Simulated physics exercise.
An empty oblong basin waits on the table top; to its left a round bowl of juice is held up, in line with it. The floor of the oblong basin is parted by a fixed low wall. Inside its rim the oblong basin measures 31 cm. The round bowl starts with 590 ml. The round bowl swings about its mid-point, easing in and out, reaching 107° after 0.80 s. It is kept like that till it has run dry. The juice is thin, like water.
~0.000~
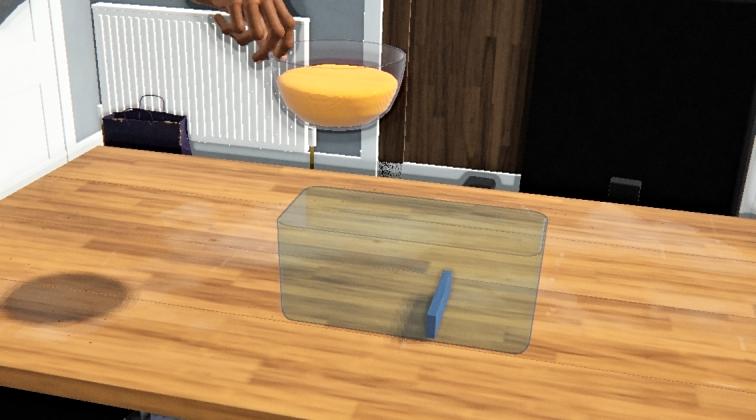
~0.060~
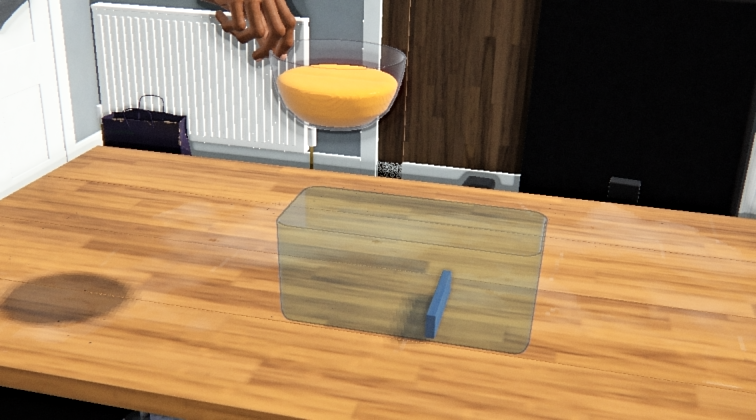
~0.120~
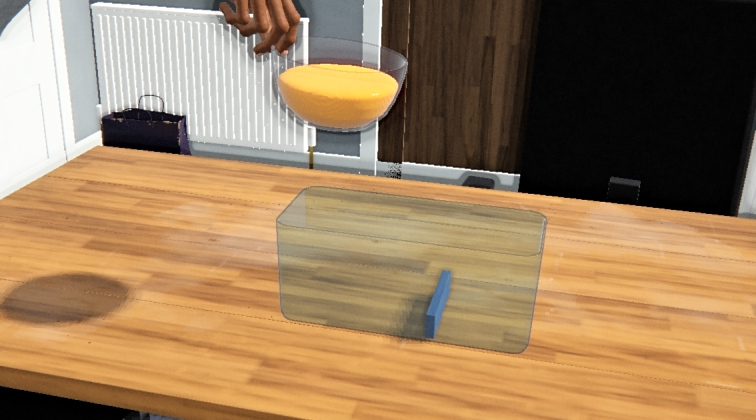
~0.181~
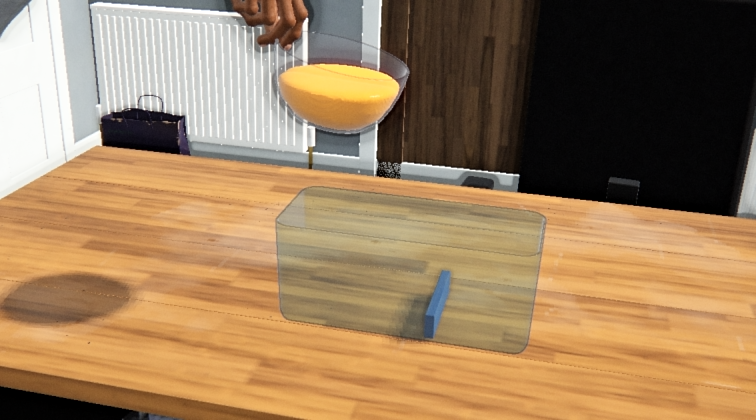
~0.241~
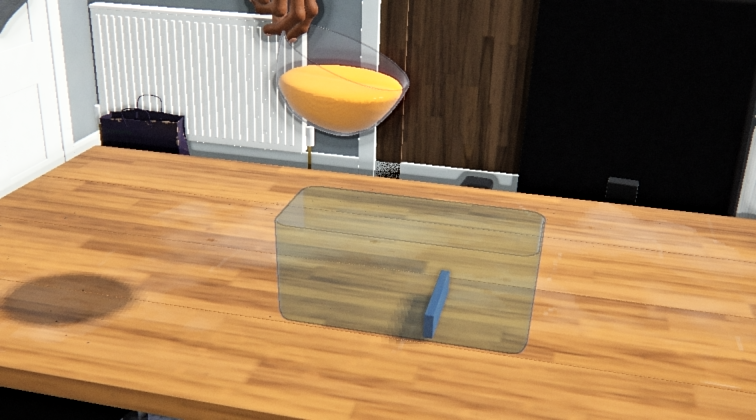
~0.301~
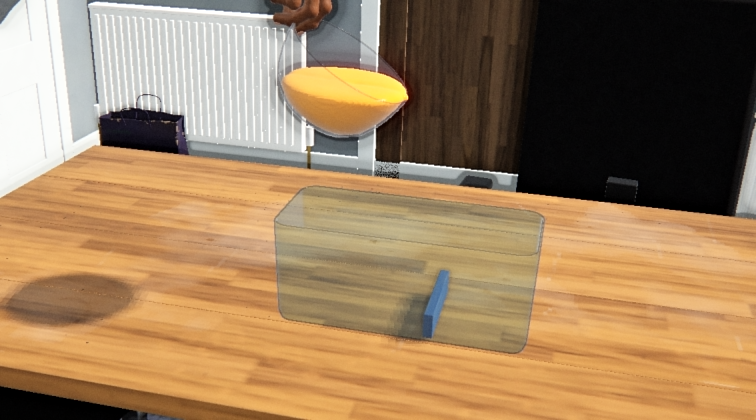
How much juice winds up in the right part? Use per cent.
Roughly 38 per cent is past the wall.
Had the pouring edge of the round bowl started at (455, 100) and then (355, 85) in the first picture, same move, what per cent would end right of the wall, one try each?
First 75, then 20 per cent.
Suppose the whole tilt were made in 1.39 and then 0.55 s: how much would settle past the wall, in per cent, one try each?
In turn about 55 and 30 per cent.
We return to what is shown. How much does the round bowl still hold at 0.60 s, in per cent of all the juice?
Some 24 per cent.
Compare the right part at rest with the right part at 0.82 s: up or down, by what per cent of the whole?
The share moves down, by some 2 per cent.
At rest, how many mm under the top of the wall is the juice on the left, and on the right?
Some 18 mm on the left and 16 mm on the right.
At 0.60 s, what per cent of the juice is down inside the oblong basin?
About 34 per cent.
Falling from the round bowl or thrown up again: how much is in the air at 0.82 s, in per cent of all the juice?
About 7 per cent.
After 0.60 s the tilt is 91° and 24 per cent is still to pour, 13 is left of the wall and 20 right of it.
After 0.82 s the tilt is 107° and 1 per cent is still to pour, 52 is left of the wall and 40 right of it.
After 1.05 s the tilt is 107° and 0 per cent is still to pour, 61 is left of the wall and 38 right of it.
After 1.30 s the tilt is 107° and 0 per cent is still to pour, 60 is left of the wall and 38 right of it.
In the end 60 per cent lies left of the wall, 38 right of it and 1 outside.
